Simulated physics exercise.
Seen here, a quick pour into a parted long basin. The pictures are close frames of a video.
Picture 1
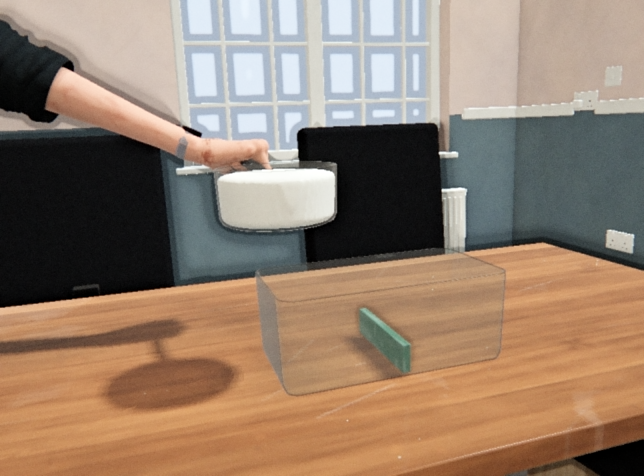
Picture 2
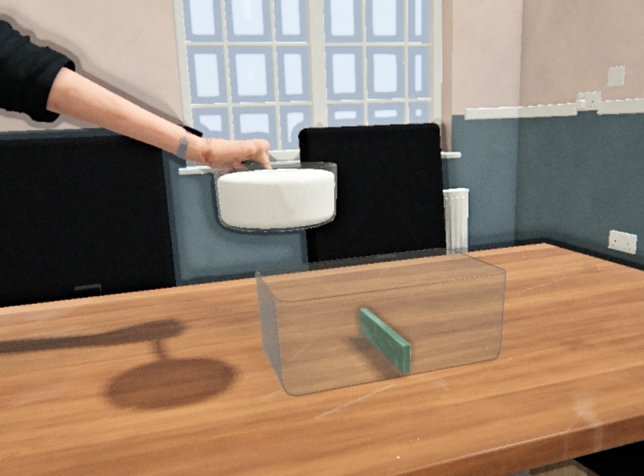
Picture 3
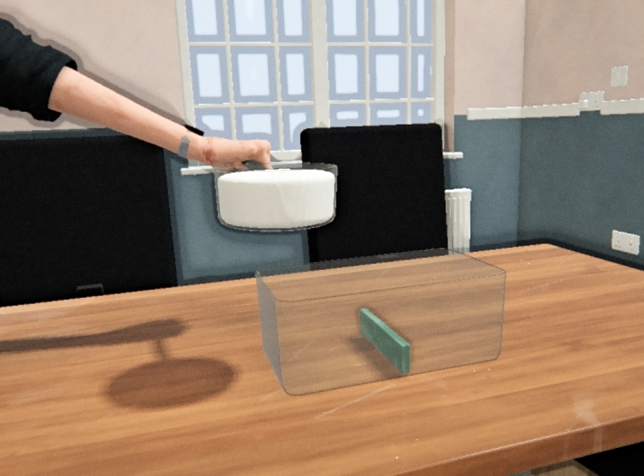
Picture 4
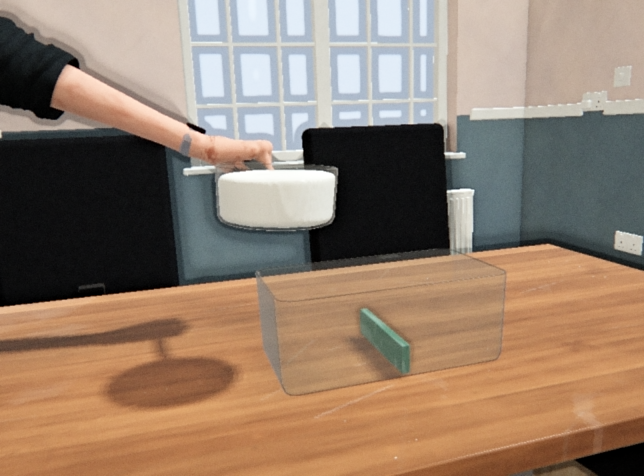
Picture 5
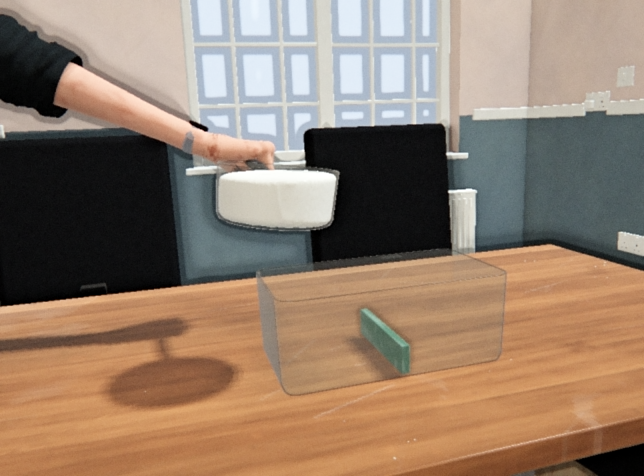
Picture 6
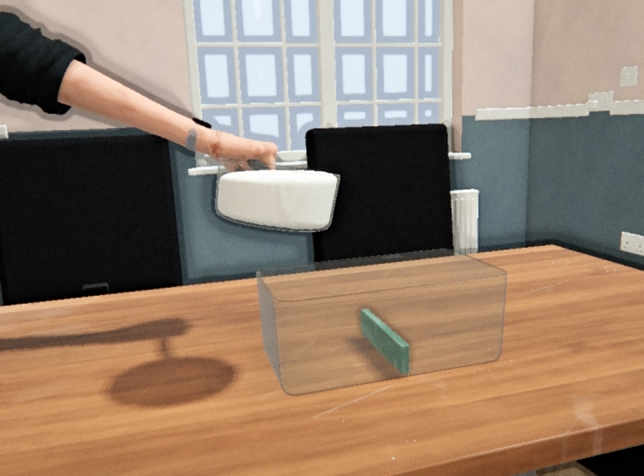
A bare forearm in a dark sleeve reaches in from the left, holding a rounded container of white milk above a wooden table, seen from slightly above in a room with a bright paned window. Below it sits a long, clear basin with a short green wall inside, before black chairs and blue-and-pink walls. The container gradually tilts slightly rightward while the view drifts very slightly.
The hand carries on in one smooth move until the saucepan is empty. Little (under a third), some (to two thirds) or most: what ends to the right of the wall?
In the end between a third and two thirds is right of the wall.
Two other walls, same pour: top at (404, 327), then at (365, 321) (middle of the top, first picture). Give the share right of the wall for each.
Roughly 20 per cent, and 70 per cent.
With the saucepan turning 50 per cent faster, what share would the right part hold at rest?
Some 35 per cent.
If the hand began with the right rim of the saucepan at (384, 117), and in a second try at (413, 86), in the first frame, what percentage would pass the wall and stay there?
Roughly 85 per cent, and 55 per cent.
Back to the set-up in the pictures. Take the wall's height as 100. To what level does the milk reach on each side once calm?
The left part 50 per cent, the right part 50.
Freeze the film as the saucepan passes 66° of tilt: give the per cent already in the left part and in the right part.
Near 5 on the left, 10 on the right.
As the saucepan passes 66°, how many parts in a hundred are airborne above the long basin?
About 30 per cent.
A moment on, the saucepan is tipped part way and 52 per cent is still to pour, 6 is left of the wall and 10 right of it.
Next, the saucepan is tipped on its side and 10 per cent is still to pour, 35 is left of the wall and 49 right of it.
Then the saucepan is tipped on its side and 1 per cent is still to pour, 48 is left of the wall and 49 right of it.
Later the saucepan is tipped on its side and 0 per cent is still to pour, 50 is left of the wall and 49 right of it.
Finally, 50 per cent lies left of the wall, 49 right of it and 1 outside.
